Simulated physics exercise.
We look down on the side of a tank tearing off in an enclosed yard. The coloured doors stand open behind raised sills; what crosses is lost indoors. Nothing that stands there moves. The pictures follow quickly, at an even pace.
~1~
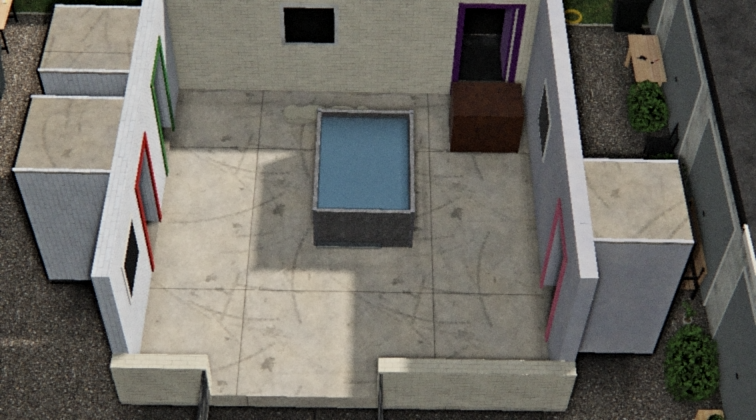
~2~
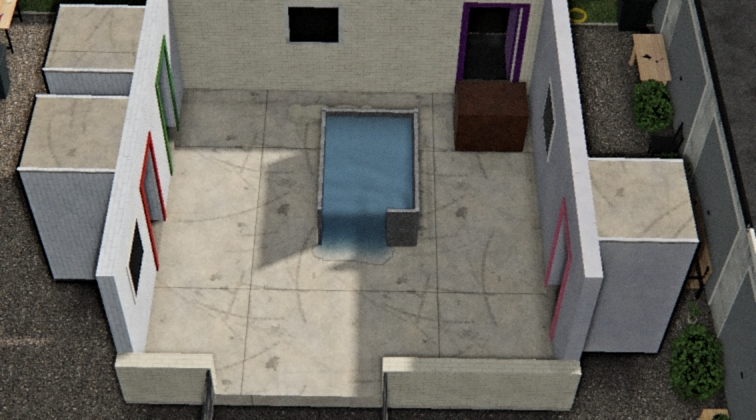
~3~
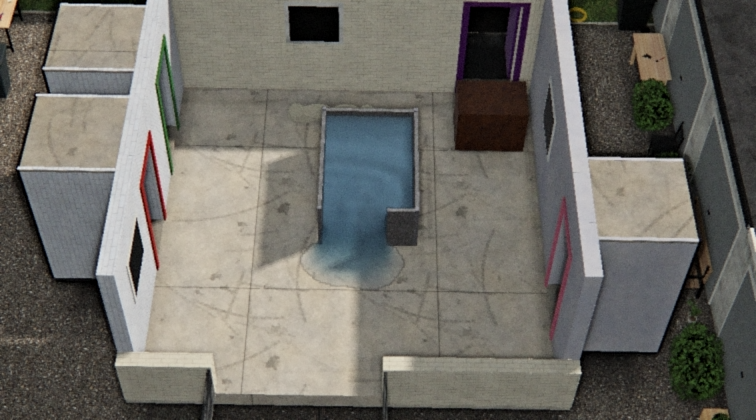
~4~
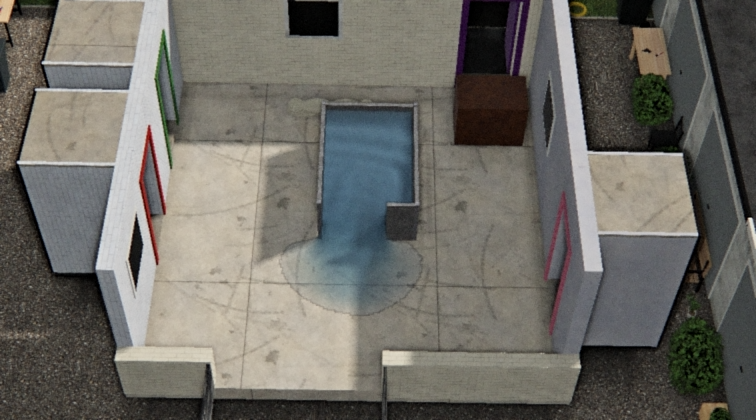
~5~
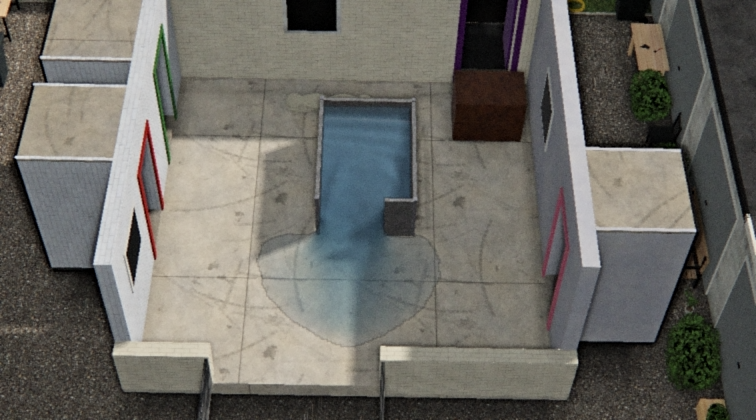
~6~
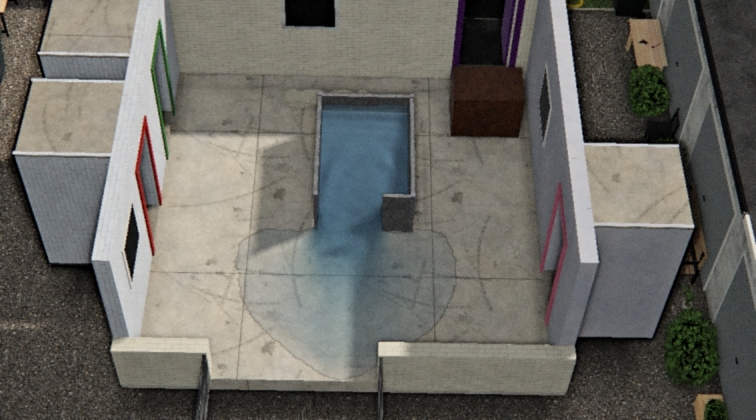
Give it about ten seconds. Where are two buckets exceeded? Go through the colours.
In the end: The green door admits no more than that; the pink door admits no more than that; the purple door admits no more than that; the red door admits no more than that.
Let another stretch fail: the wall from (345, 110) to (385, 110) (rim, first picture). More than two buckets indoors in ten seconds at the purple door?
In short: The purple door lets more in.
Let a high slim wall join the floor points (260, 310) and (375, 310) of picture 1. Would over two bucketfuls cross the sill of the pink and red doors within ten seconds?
Pink door lets more in, red door takes more.
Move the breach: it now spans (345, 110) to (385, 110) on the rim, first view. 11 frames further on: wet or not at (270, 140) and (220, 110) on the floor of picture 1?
In turn: Covered, awash.
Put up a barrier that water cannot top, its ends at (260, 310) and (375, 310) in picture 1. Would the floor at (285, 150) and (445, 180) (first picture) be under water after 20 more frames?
In turn: Not flooded, dry.
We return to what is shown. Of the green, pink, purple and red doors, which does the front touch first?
First comes the one in pink.
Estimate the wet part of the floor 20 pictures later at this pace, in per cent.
About 45 per cent.
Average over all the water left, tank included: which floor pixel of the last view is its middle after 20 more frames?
Near (359, 249).
A moment on, water covers 30 % of the floor; the green door not reached, the pink door not reached, the purple door not reached, the red door not reached.
Next, water covers 35 % of the floor; the green door not reached, the pink door wet at the sill, nothing in, the purple door not reached, the red door not reached.
Then, water covers 45 % of the floor; the green door not reached, the pink door under two buckets in, the purple door not reached, the red door wet at the sill, nothing in.
Later, water covers 80 % of the floor; the green door wet at the sill, nothing in, the pink door under two buckets in, the purple door wet at the sill, nothing in, the red door wet at the sill, nothing in.
In the end, water covers 95 % of the floor; the green door wet at the sill, nothing in, the pink door under two buckets in, the purple door wet at the sill, nothing in, the red door wet at the sill, nothing in.
